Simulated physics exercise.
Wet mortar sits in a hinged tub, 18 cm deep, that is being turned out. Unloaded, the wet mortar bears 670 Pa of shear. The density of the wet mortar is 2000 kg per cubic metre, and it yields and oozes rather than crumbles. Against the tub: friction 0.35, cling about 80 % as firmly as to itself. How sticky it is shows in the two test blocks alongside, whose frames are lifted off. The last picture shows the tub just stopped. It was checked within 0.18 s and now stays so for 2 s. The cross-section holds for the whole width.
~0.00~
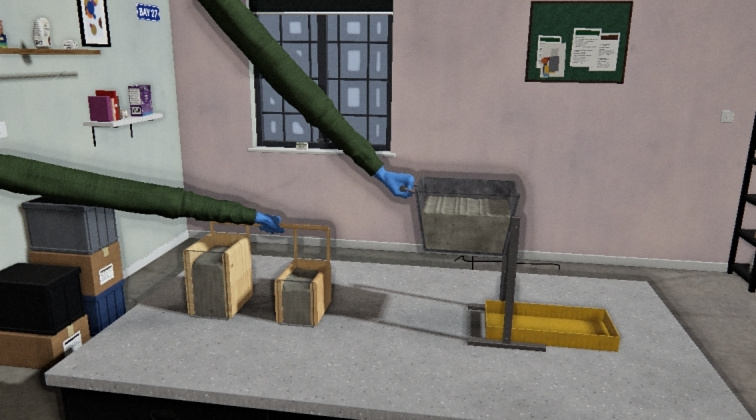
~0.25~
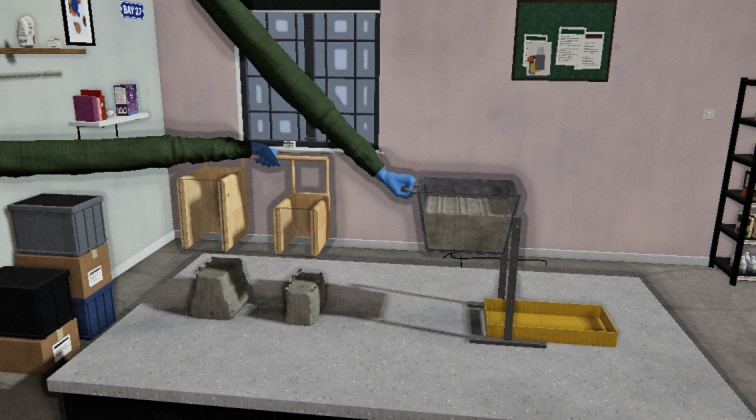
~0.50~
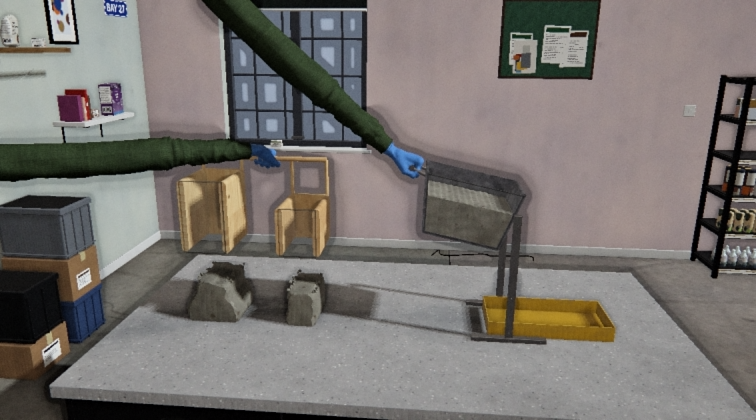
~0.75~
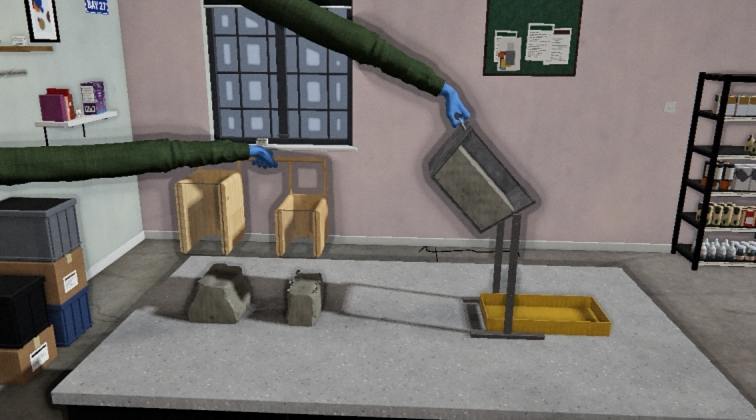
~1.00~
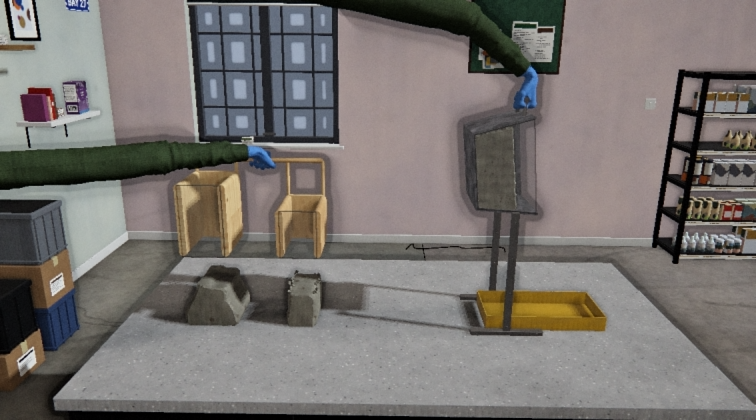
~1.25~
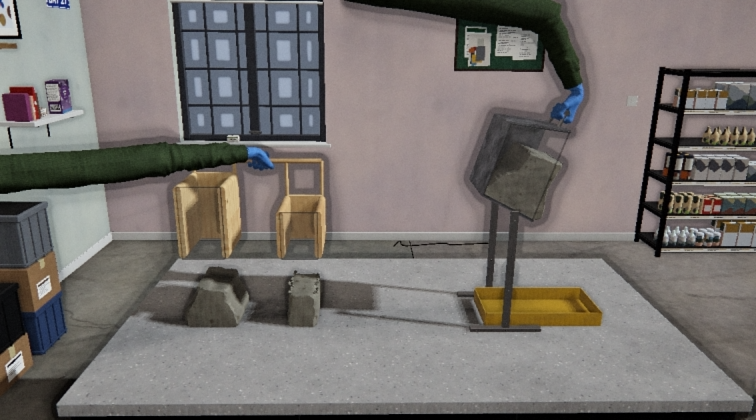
The video shows gloved hands lifting wooden moulds off two grey blocks on a table, the left block slumping more, and then swinging a hinged tub of wet mortar upward and over to the right above a yellow tray.
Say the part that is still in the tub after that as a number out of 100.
The part that is still in the tub after that is near 4 %.
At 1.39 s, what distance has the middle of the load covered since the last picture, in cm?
About 13 cm.
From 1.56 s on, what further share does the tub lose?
Near 8 %.
After 1.39 s, the tub is at 107 degrees and holds 34 %.
After 1.56 s, the tub is at 107 degrees and holds 12 %.
After 1.73 s, the tub is at 107 degrees and holds 4 %.
After 1.90 s, the tub is at 107 degrees and holds 4 %.
After 3.25 s, the tub is at 107 degrees and holds 4 %.
